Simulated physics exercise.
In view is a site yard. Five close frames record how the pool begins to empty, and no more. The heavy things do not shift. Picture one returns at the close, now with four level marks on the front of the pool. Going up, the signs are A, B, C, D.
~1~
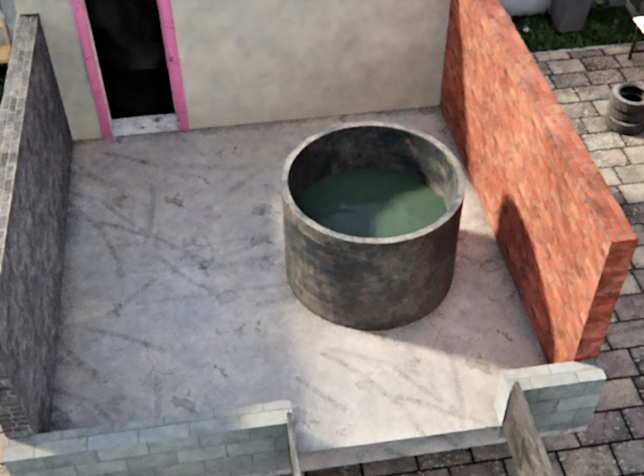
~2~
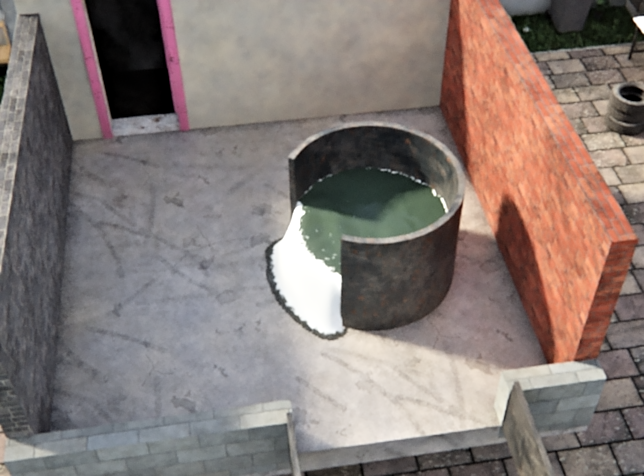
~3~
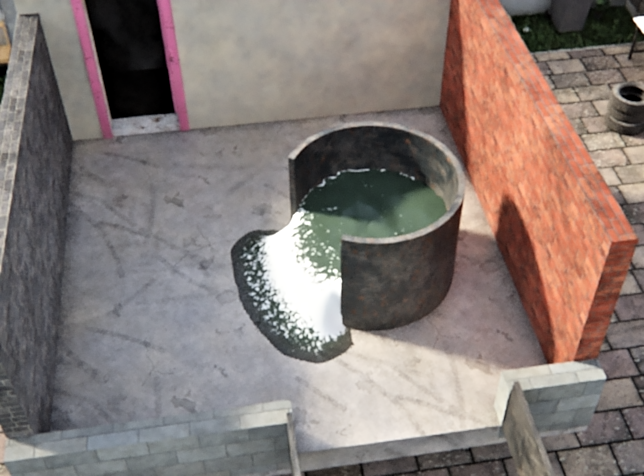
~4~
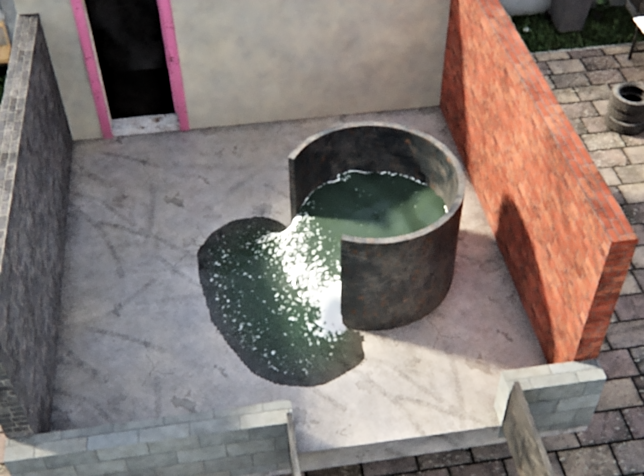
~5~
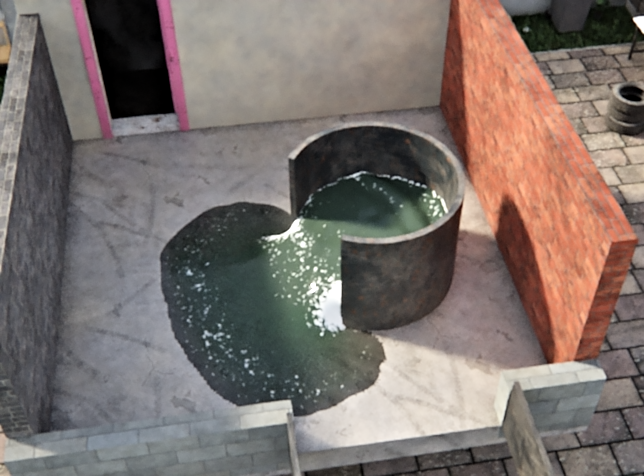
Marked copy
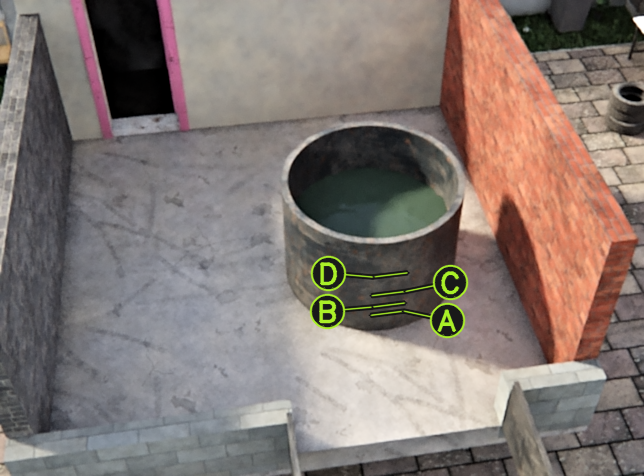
In this clip, green water rests in a round dark tank in a walled yard, then pours out through a gap in the tank's left side, foaming white and spreading across the pale floor in a widening dark green pool.
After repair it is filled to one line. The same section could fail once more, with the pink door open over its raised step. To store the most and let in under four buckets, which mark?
C will do.
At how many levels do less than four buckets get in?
Three of them.
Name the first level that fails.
The answer is D.
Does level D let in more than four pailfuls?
Yes, that goes wrong.
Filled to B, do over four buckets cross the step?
No, that is safe.
On the marked copy, A at (387, 313); B at (388, 305); C at (388, 293); D at (390, 274); from the bottom up A, B, C, D.
If A is chosen, nothing gets over.
If B is chosen, nothing gets over.
If C is chosen, a bucket or two gets in.
If D is chosen, about 9 bucketfuls get in.
